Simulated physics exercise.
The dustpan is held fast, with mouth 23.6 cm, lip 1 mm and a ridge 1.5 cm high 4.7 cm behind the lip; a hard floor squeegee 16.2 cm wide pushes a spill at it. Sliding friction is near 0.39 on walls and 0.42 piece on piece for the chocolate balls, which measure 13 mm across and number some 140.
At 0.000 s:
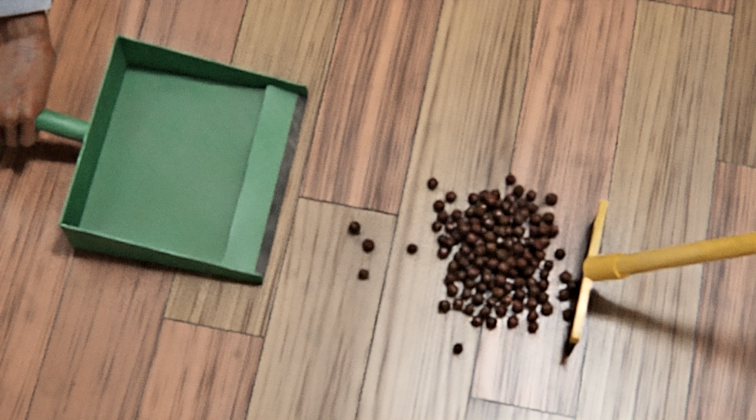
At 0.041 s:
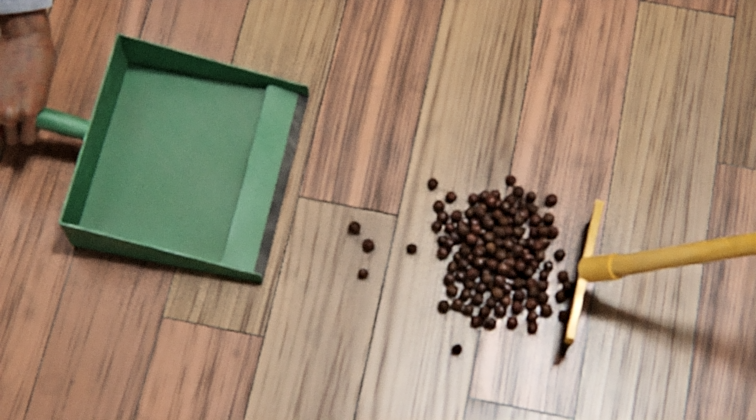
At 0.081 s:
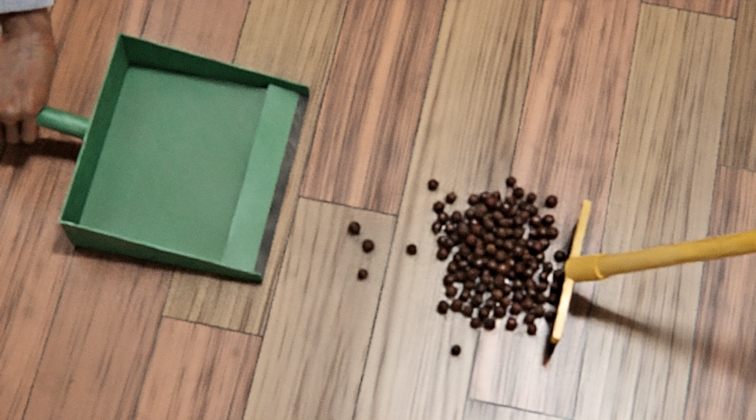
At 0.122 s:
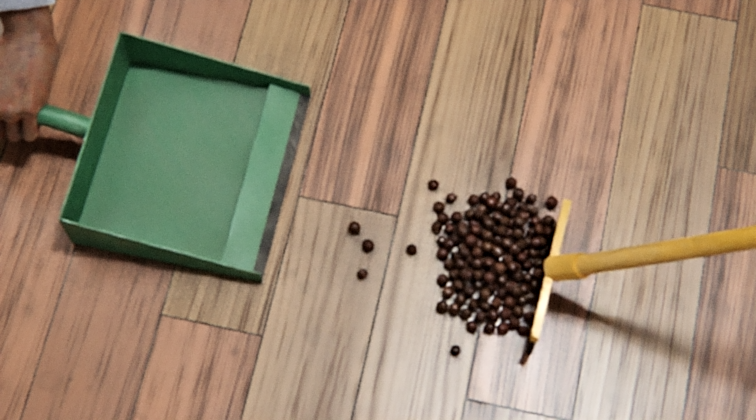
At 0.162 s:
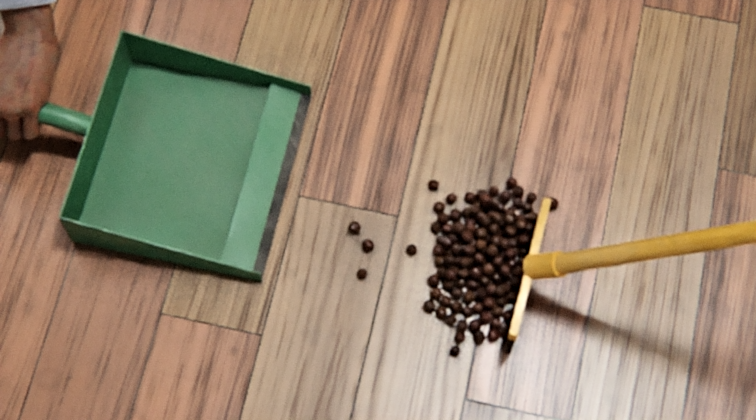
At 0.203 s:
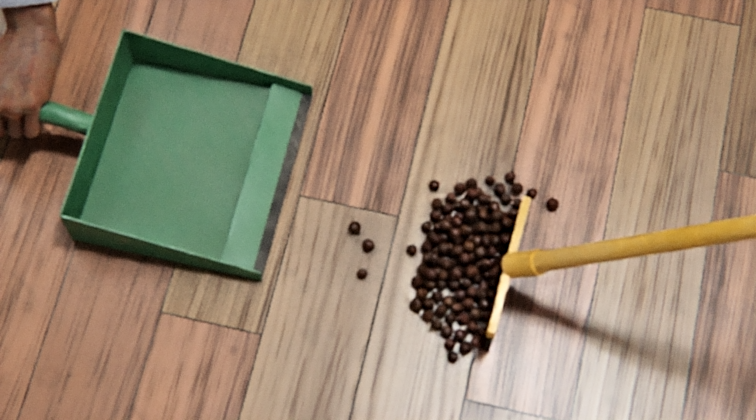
A hand holding a green dustpan still on a wooden floor while a yellow squeegee pushes small dark brown balls left.
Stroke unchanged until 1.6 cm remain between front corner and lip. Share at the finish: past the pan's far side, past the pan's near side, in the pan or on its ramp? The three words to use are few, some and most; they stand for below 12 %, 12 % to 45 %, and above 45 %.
Past the pan's far side: Few, past the pan's near side: Some, in the pan or on its ramp: Some.
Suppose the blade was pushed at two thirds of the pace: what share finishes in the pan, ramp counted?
About 25 per cent.
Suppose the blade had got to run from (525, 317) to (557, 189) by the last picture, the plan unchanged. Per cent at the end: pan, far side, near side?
That ends as pan 30, far 15, and near 10.
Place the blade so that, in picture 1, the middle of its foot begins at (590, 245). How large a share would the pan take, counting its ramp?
Around 35 %.
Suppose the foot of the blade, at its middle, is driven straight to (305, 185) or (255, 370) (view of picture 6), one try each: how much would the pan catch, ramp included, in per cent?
About 35 % and 0 %.
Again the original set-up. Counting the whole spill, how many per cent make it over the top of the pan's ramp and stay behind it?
Something like 5 per cent of the whole.
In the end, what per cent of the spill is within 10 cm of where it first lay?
10 percent, roughly.
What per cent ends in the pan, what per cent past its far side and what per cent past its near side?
Result in %: Far side 0, near side 20, pan 25.
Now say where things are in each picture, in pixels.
The first picture shows blade from (575, 338) to (602, 207), moved 0.0 cm, 0 of the pieces shifted so far; middle of the pieces at (499, 254); pan at (176, 167).
The second picture shows blade from (570, 338) to (598, 208), moved 0.5 cm, 2 of the pieces shifted so far; middle of the pieces at (499, 255).
The third picture shows blade from (556, 338) to (585, 208), moved 1.8 cm, 5 of the pieces shifted so far; middle of the pieces at (498, 255).
The fourth picture shows blade from (535, 337) to (566, 207), moved 4.0 cm, 61 of the pieces shifted so far; middle of the pieces at (495, 251).
The fifth picture shows blade from (513, 335) to (546, 206), moved 6.2 cm, 117 of the pieces shifted so far; middle of the pieces at (482, 250).
The sixth picture shows blade from (491, 333) to (525, 204), moved 8.5 cm, 129 of the pieces shifted so far; middle of the pieces at (465, 249); pan at (179, 162). Its pace works out near 0.56 m/s, heading 6 degrees towards the viewer's side.
After 0.42 s, middle of the blade 14 cm from the lip; 0 % over the lip, far side 0 %, near side 15 %.
Then, at 0.57 s, middle of the blade 6 cm from the lip; 0 % over the lip, far side 0 %, near side 20 %.
Then, at 0.85 s, middle of the blade 2 cm from the lip; 30 % over the lip, far side 0 %, near side 20 %.
At rest (1.6 s), far side 0 %, near side 20 %, pan 25 %, in front of the lip or behind the blade 55 %.
